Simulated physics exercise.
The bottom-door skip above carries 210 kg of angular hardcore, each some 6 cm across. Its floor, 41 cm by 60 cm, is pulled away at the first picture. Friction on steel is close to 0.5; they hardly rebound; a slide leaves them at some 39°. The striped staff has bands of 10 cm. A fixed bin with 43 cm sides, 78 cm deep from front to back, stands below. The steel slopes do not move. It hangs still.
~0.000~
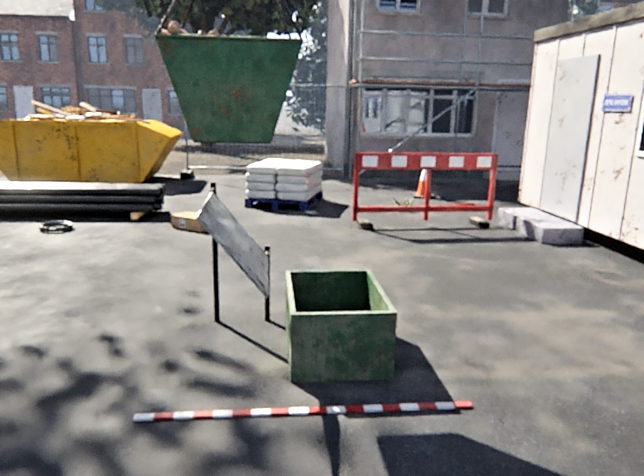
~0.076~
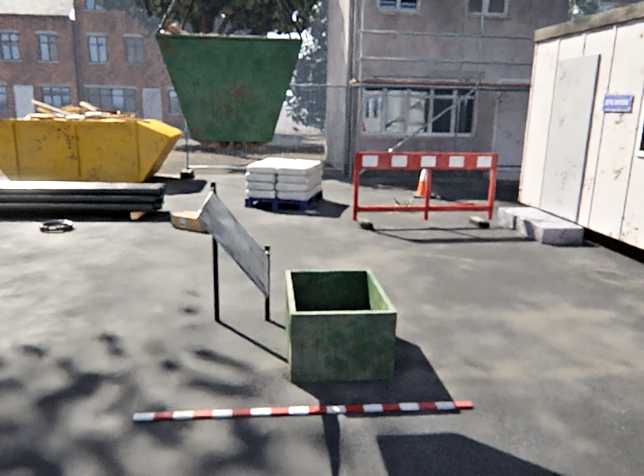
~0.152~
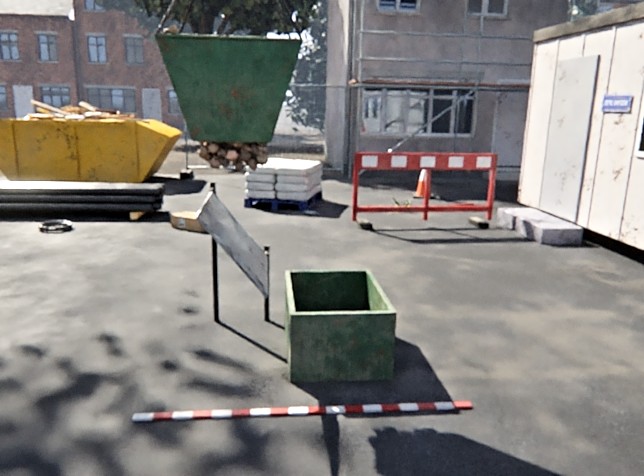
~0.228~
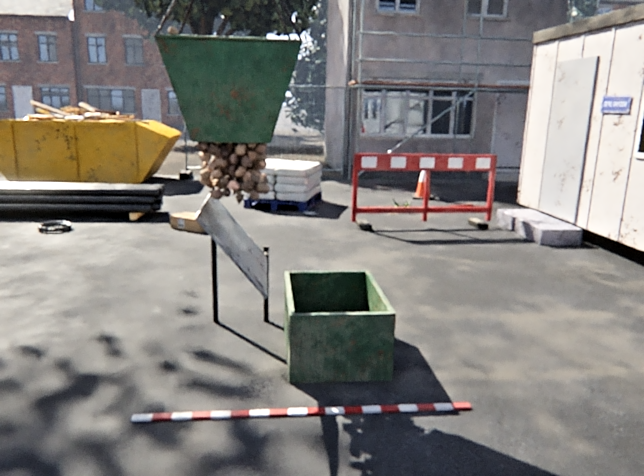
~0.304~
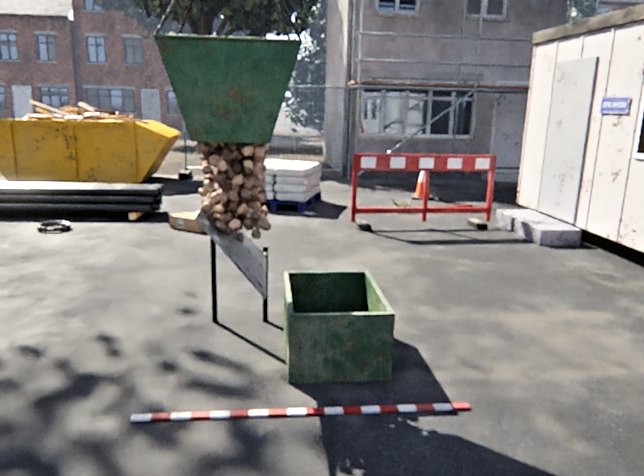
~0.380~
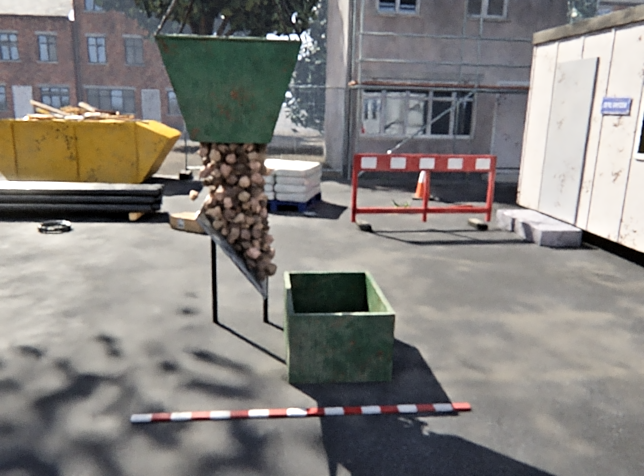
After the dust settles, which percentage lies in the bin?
About 52 per cent.
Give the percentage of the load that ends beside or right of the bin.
Near 15 in a hundred.
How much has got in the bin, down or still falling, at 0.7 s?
Some 20 per cent.
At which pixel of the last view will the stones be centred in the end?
Their middle is at about (319, 341).
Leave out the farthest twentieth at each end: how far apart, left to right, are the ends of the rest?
Roughly 80 cm.
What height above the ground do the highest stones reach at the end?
Some 34 cm high.
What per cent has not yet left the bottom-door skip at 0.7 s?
About 0 per cent.
After 0.7 s, 0 % in the bottom-door skip, 29 % on the steel, 47 % falling or lying left of the bin, 21 % falling or lying in the bin, 3 % falling or lying beside or right of the bin; the stones farthest right are at (370, 341).
After 1.1 s, 0 % in the bottom-door skip, 34 % falling or lying left of the bin, 51 % falling or lying in the bin, 15 % falling or lying beside or right of the bin; the stones farthest right are at (378, 338).
After 1.7 s, 0 % in the bottom-door skip, 31 % falling or lying left of the bin, 52 % falling or lying in the bin, 16 % falling or lying beside or right of the bin; the stones farthest right are at (425, 360).
After 2.6 s, 0 % in the bottom-door skip, 31 % falling or lying left of the bin, 52 % falling or lying in the bin, 16 % falling or lying beside or right of the bin; the stones farthest right are at (425, 361).
After 4.5 s, 0 % in the bottom-door skip, 31 % left of the bin, 52 % in the bin, 16 % beside or right of the bin; the stones farthest right are at (425, 361).
